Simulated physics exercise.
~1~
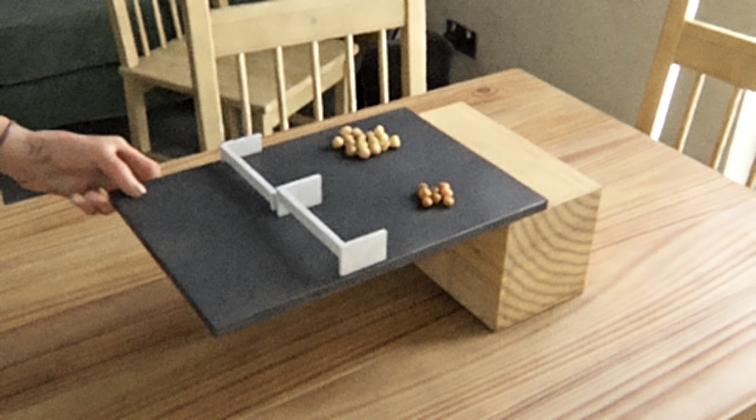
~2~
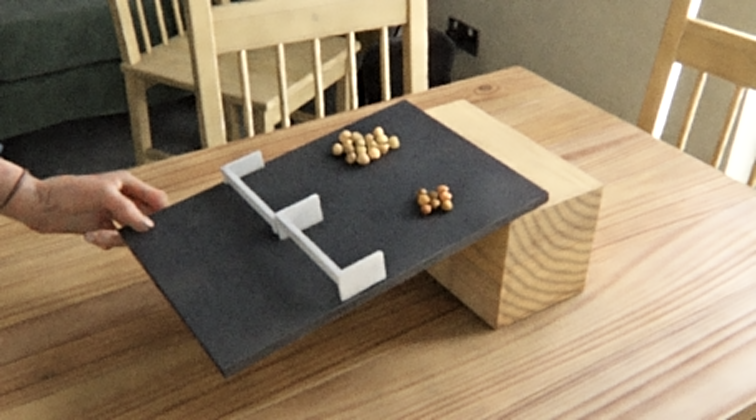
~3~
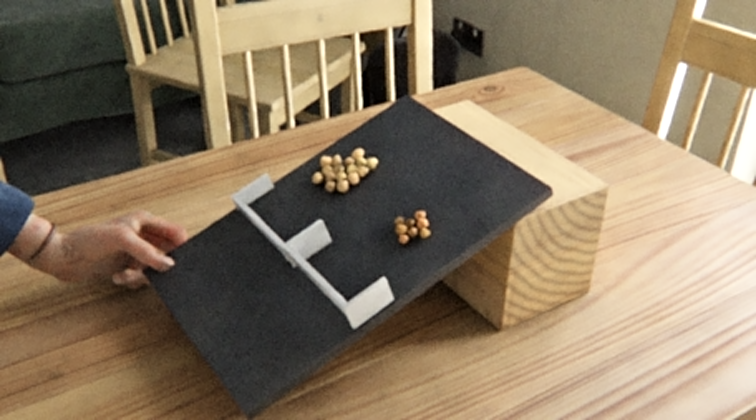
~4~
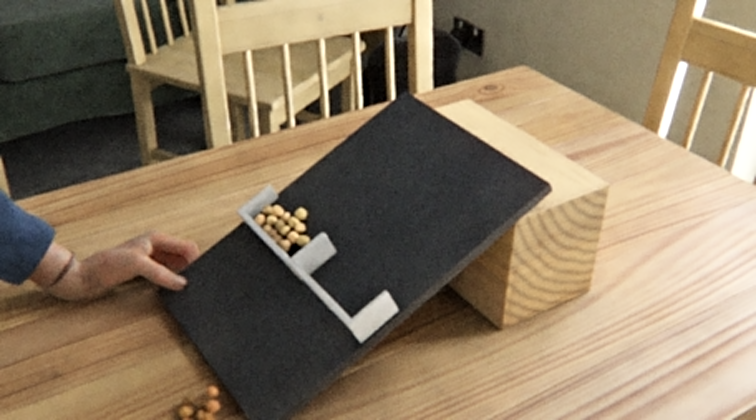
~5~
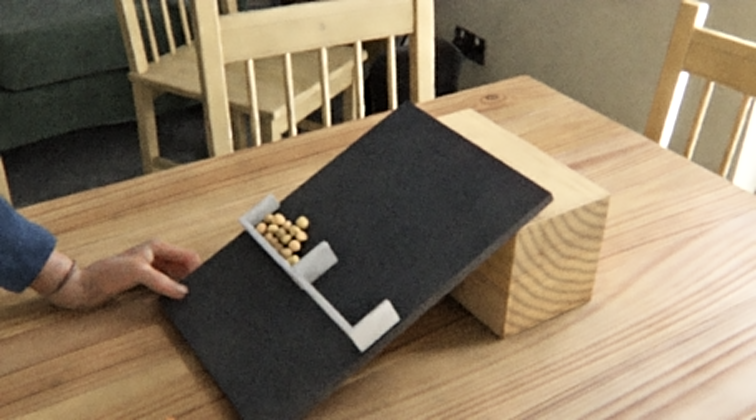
A hand holds the left end of a dark board whose other end rests on a wooden block, with two clusters of small round pieces near the top and a pale barrier across the middle. The hand lowers its end toward the table, and the slope grows steeper. Both clusters begin sliding down toward the barrier. The smaller, reddish-brown front cluster gets past the barrier and reaches the lower edge of the board, while the larger, paler back cluster stops against it. Finally, the front pieces are out of view, and the pale ones remain gathered behind the barrier.
